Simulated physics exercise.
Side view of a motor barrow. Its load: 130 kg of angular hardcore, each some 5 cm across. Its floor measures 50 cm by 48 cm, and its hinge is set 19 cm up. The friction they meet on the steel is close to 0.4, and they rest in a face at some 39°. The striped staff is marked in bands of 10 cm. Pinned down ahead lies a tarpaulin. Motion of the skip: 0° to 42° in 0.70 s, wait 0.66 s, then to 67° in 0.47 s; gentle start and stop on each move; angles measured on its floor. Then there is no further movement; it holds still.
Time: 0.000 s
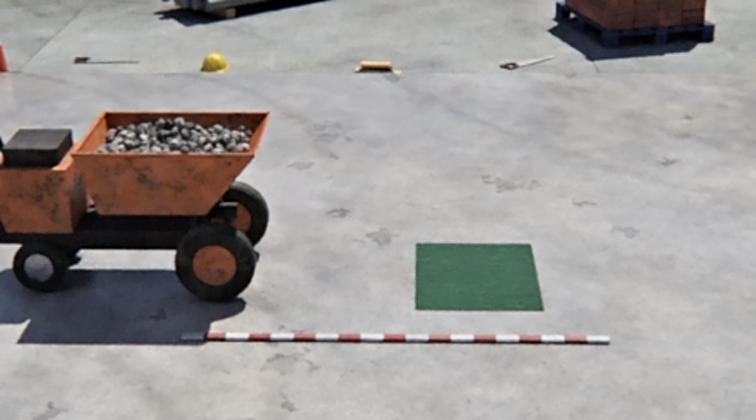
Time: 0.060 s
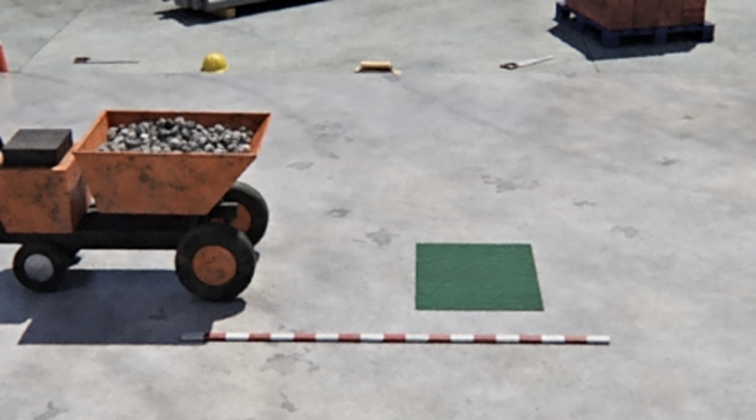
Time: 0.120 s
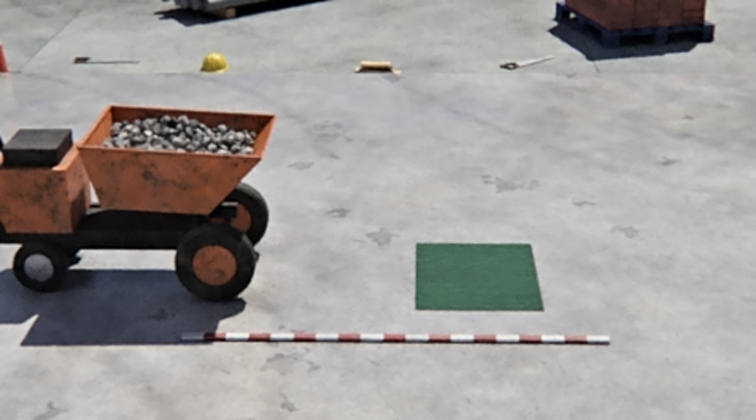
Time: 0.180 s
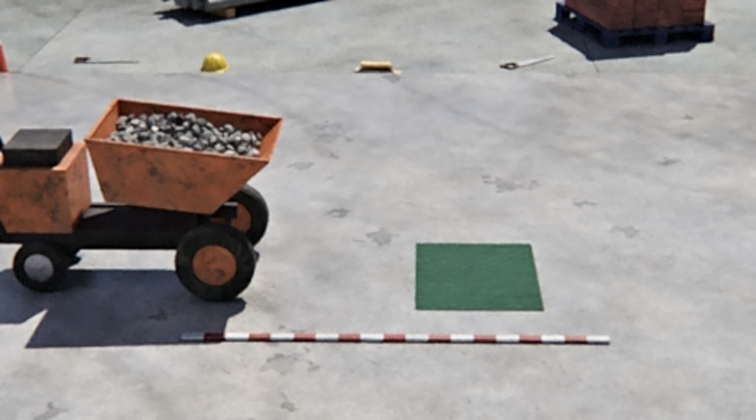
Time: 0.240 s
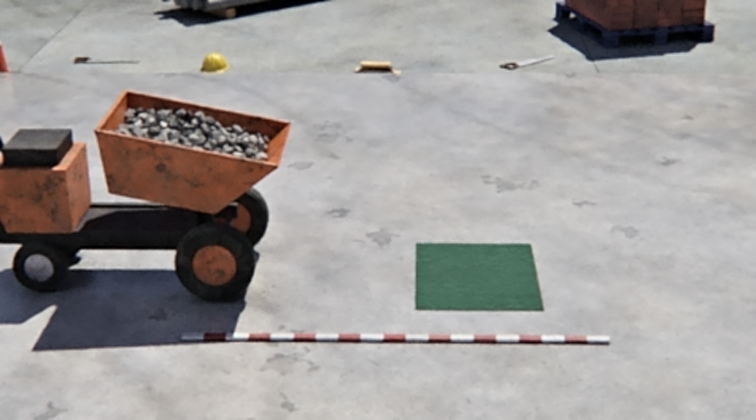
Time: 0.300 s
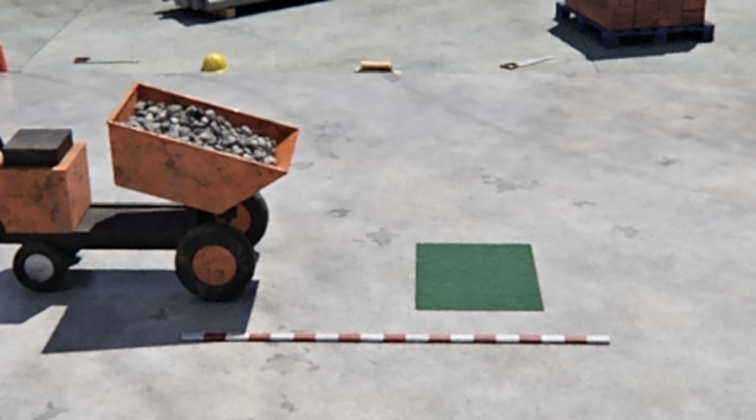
On a sunlit concrete yard, an orange motor barrow loaded with grey stones slowly raised the back of its skip, slanting it down toward the right, where a green tarpaulin lay flat on the ground.
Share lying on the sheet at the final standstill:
About 5 %.
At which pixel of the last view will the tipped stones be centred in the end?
Their centre sits close to (373, 265).
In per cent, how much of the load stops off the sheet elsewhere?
0%, roughly.
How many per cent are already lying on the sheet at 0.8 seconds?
I'd put it near 0 per cent.
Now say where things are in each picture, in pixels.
Lip at (254, 156), floor tilted 0°, highest stones at (169, 130), in the first frame.
The skip is at 1°, its lip at (256, 157); the top of the load is at (170, 129); the stones move at 0.2 m/s on average, in the second frame.
Lip at (261, 159), floor tilted 3°, highest stones at (168, 127); the stones move at 0.4 m/s on average, in the third frame.
The skip is at 7°, its lip at (269, 162); the top of the load is at (160, 124); the stones move at 0.6 m/s on average, in the fourth frame.
Lip at (278, 167), floor tilted 11°, highest stones at (156, 118); the stones move at 0.7 m/s on average, in the fifth frame.
Lip at (287, 173), floor tilted 17°, highest stones at (149, 113); the stones move at 0.8 m/s on average, in the sixth frame.
After 0.5 s the floor is at 35°; 100 % in the skip; the foremost stones are at (295, 180).
After 0.8 s the floor is at 42°; 100 % in the skip; the foremost stones are at (319, 197).
After 2.3 s the floor is at 67°; 67 % in the skip, 32 % short of the sheet, 1 % on the sheet; the foremost stones are at (428, 272).
After 4.2 s the floor is at 67°; 34 % in the skip, 58 % short of the sheet, 7 % on the sheet, 1 % off the sheet elsewhere; the foremost stones are at (477, 261).
